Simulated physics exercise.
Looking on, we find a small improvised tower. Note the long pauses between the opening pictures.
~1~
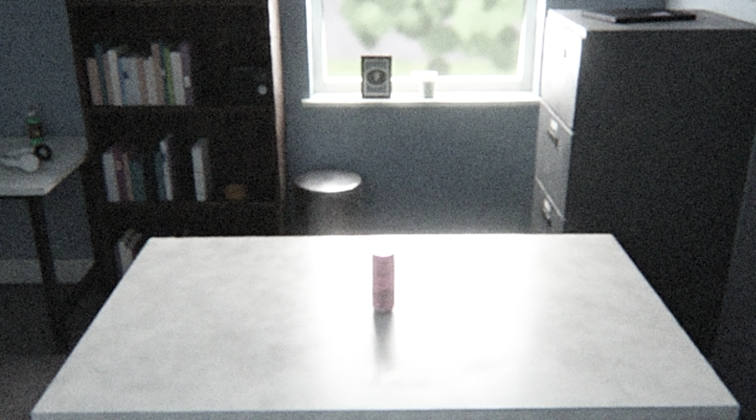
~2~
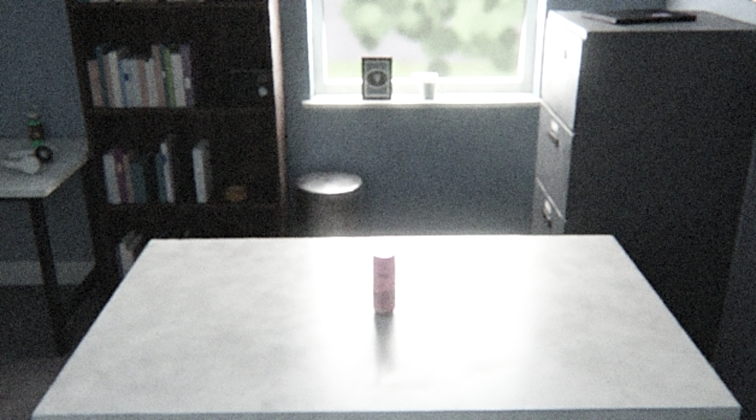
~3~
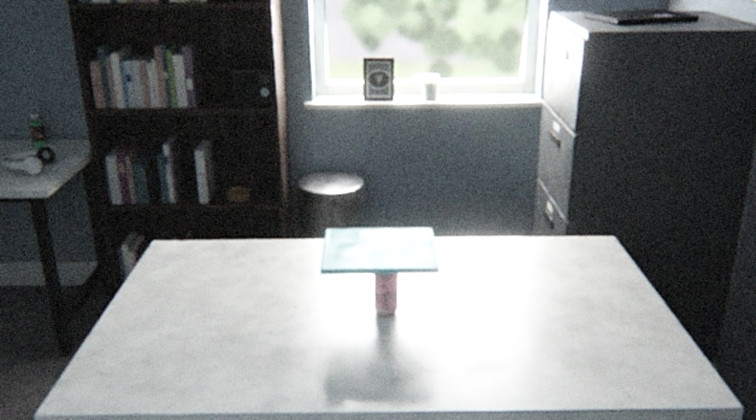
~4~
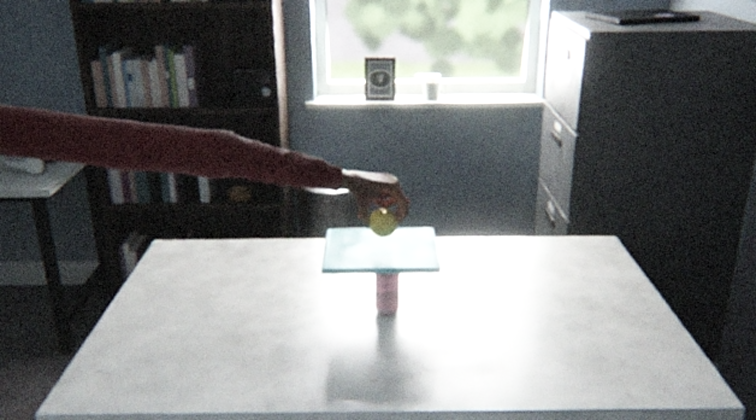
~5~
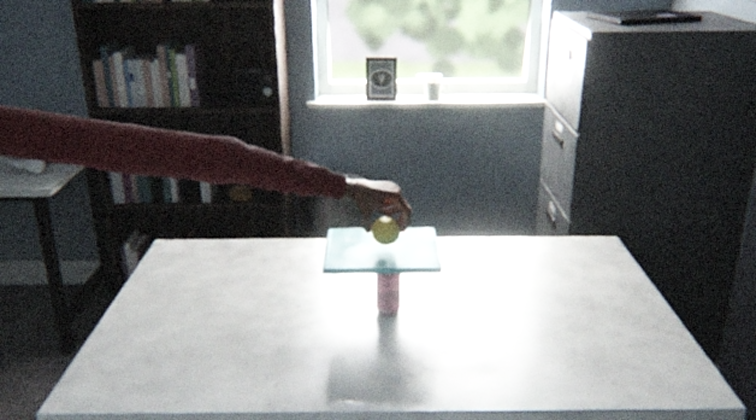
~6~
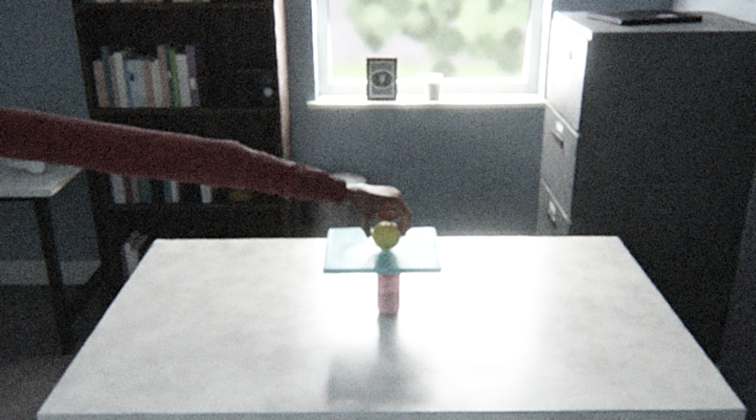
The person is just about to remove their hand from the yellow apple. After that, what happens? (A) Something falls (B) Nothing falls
Option B: Nothing falls.
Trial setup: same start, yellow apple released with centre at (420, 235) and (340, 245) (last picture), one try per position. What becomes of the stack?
First, it stays up; second, it gives way.
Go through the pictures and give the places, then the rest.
The last thing is not in view yet; pink can (383, 280), in the first picture.
The last thing is not in view yet; pink can (384, 282), in the second picture.
The last thing is not in view yet; pink can (386, 283), in the third picture.
Coming down; yellow apple (383, 223); pink can (387, 282), in the fourth picture.
Coming down; yellow apple (386, 231); pink can (388, 282), in the fifth picture.
Set down, still held; yellow apple (386, 236); pink can (388, 282), in the sixth picture.
Then, 0.30 s later than the last frame, all is still.
Then, 0.70 s later than the last frame, yellow apple resting near (386, 236).
When it is over, all 3 as before. End places, in pixels of the last picture, yellow apple near (386, 236). The stack keeps its balance.
